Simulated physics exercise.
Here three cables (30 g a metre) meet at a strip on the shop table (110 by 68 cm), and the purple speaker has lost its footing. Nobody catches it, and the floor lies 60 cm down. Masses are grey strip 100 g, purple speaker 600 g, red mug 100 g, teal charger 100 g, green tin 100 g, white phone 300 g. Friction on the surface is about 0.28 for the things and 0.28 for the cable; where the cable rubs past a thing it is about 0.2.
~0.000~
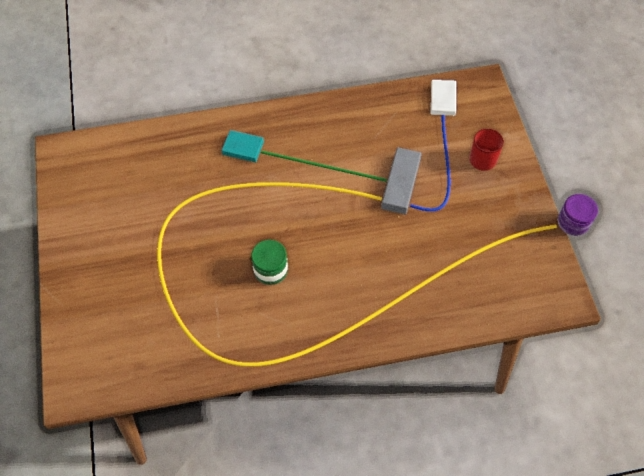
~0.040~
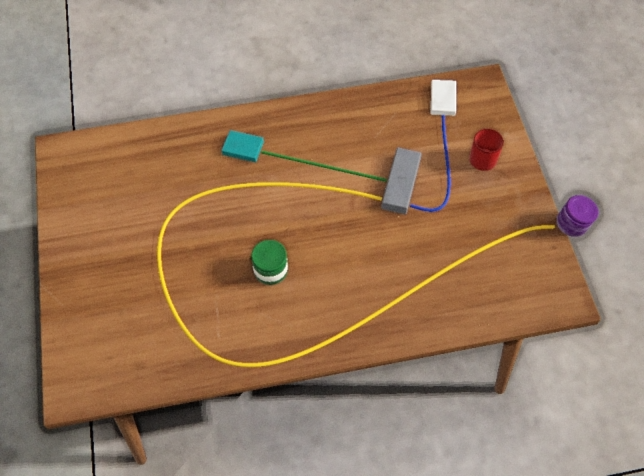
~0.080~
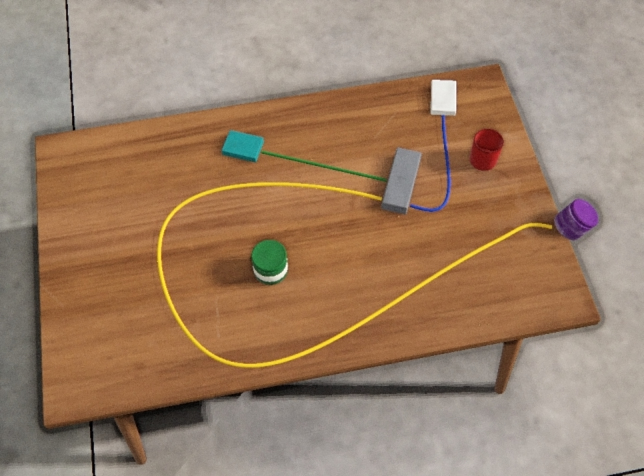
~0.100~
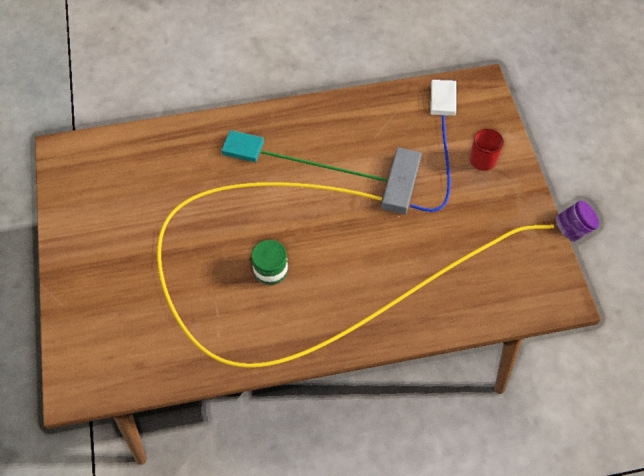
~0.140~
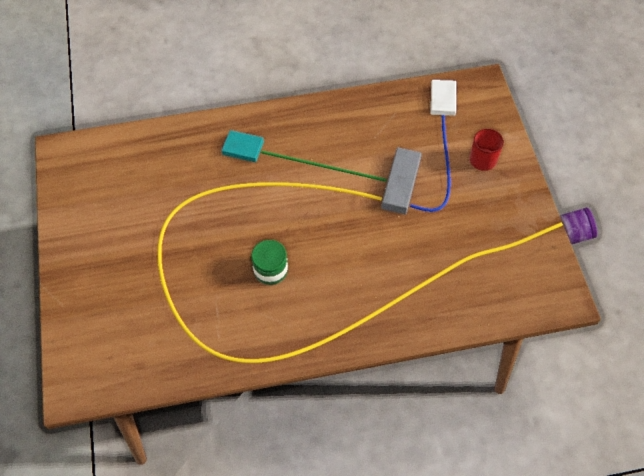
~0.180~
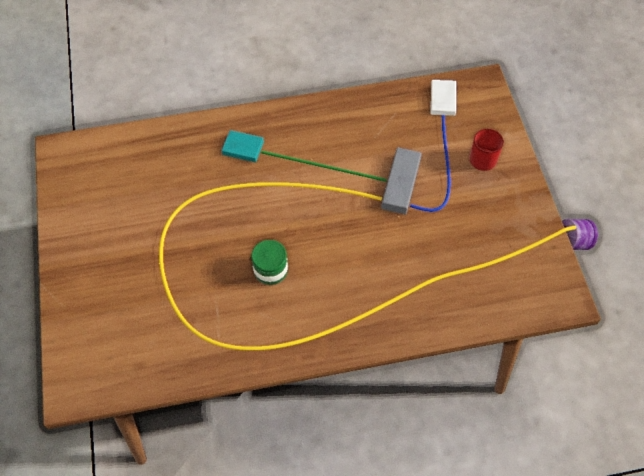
Wooden table with cables meeting at a grey strip, a purple cylinder tipping over the right edge and pulling the yellow cable.
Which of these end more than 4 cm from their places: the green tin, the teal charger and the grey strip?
Result: Green tin gets shifted, teal charger hardly stirs, grey strip keeps its place.
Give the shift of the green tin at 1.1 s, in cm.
Some 12 cm.
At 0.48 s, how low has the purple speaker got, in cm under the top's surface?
About 55 cm.
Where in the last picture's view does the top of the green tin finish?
Near (325, 241).
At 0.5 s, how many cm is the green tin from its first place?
Some 3 cm.
By 0.5 s, the strip's end of the yellow cable at (382, 199); green tin 3 cm off its start, purple speaker over the edge.
By 0.8 s, the strip's end of the yellow cable at (382, 200); green tin 12 cm off its start, purple speaker over the edge.
By 1.1 s, the strip's end of the yellow cable at (382, 200); green tin 12 cm off its start at (325, 241), purple speaker over the edge.
By 1.4 s, the strip's end of the yellow cable at (382, 200); green tin 12 cm off its start, purple speaker over the edge.
By 2.6 s, the strip's end of the yellow cable at (382, 200); green tin 12 cm off its start at (325, 241), grey strip 0 cm off its start at (402, 177), teal charger 0 cm off its start at (242, 144), purple speaker over the edge.
